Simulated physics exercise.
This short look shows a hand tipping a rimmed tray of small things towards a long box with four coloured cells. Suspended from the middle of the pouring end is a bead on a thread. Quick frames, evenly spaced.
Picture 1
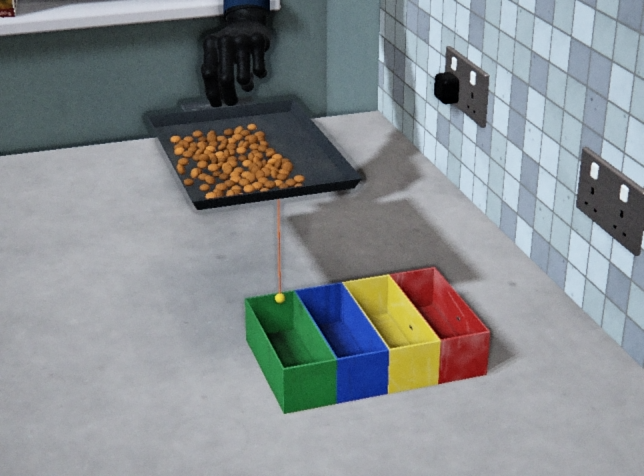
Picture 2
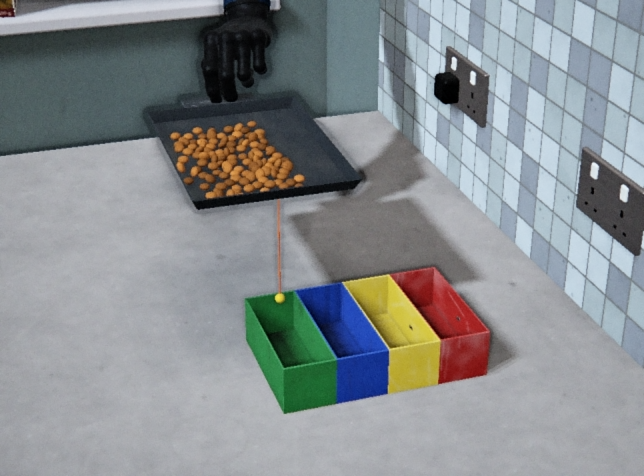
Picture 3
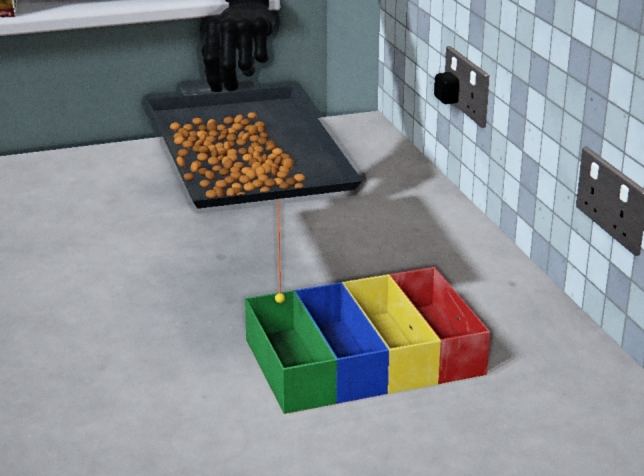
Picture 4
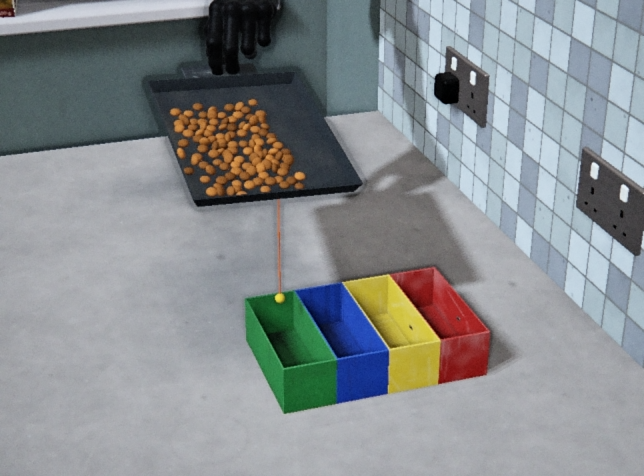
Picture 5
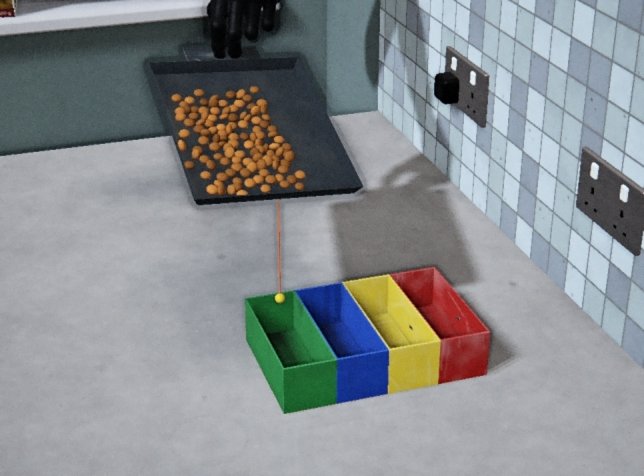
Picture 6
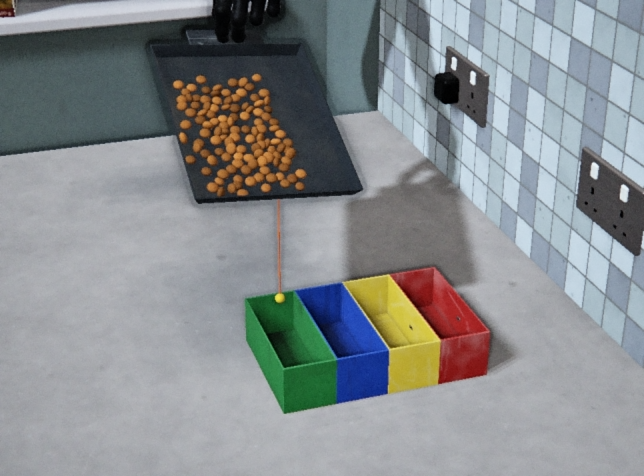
On a grey counter beside a tiled wall, a black-gloved hand raised the back of a dark tray of small brown pieces, steadily tilting it towards a green, blue, yellow and red box.
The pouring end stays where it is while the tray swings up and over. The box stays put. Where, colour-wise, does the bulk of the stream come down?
In the blue cell.
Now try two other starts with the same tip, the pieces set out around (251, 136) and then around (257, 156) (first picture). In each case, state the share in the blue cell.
You'd get near 50 percent first and near 40 percent next.
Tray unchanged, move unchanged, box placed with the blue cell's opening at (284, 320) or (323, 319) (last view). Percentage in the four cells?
In order: 90 percent, then 90 percent.
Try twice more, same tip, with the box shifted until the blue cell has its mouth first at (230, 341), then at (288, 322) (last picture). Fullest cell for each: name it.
That red cell, then yellow.
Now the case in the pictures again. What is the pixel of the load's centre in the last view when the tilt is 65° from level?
Somewhere about pixel (296, 195).
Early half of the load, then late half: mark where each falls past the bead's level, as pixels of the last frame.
For the early half I get (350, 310), and for the late half (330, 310).
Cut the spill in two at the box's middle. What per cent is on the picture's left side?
Estimate: Near 90 per cent.
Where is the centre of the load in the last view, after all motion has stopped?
Near pixel (344, 369).
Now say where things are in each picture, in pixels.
Corners of the pouring end (197, 198) and (354, 176), level; middle of the load (232, 164), bits of cat kibble; bead on its thread (280, 298); green cell (310, 382); blue cell (363, 372); yellow cell (414, 363); red cell (464, 353), in the first picture.
Corners of the pouring end (197, 198) and (354, 177), level; middle of the load (232, 163), in the second picture.
Corners of the pouring end (198, 197) and (355, 178), tipped barely, lowest at the right corner; middle of the load (232, 158), in the third picture.
Corners of the pouring end (198, 196) and (355, 181), tipped a little, lowest at the right corner; middle of the load (233, 151), in the fourth picture.
Corners of the pouring end (199, 195) and (356, 183), tipped clearly, lowest at the right corner; middle of the load (233, 144), in the fifth picture.
Corners of the pouring end (200, 194) and (356, 185), tipped clearly, lowest at the right corner; middle of the load (235, 137); green cell (310, 382); blue cell (363, 372); yellow cell (414, 363); red cell (464, 353), in the sixth picture.
Just after the last frame, tray tipped steeply; the larger part on the tray; roughly a quarter falling or outside the box.
A moment on, tray tipped past a quarter turn; roughly a third in the blue cell; roughly a quarter in the yellow cell; roughly a quarter in the green cell; roughly a quarter falling or outside the box.
Further on, tray tipped past a quarter turn; roughly a third in the blue cell; roughly a quarter in the yellow cell; roughly a quarter in the green cell; just a few in the red cell; about a tenth falling or outside the box.
When it is over, tray tipped past a quarter turn; roughly a third in the blue cell; roughly a quarter in the yellow cell; roughly a quarter in the green cell; just a few in the red cell; about a tenth outside the box.
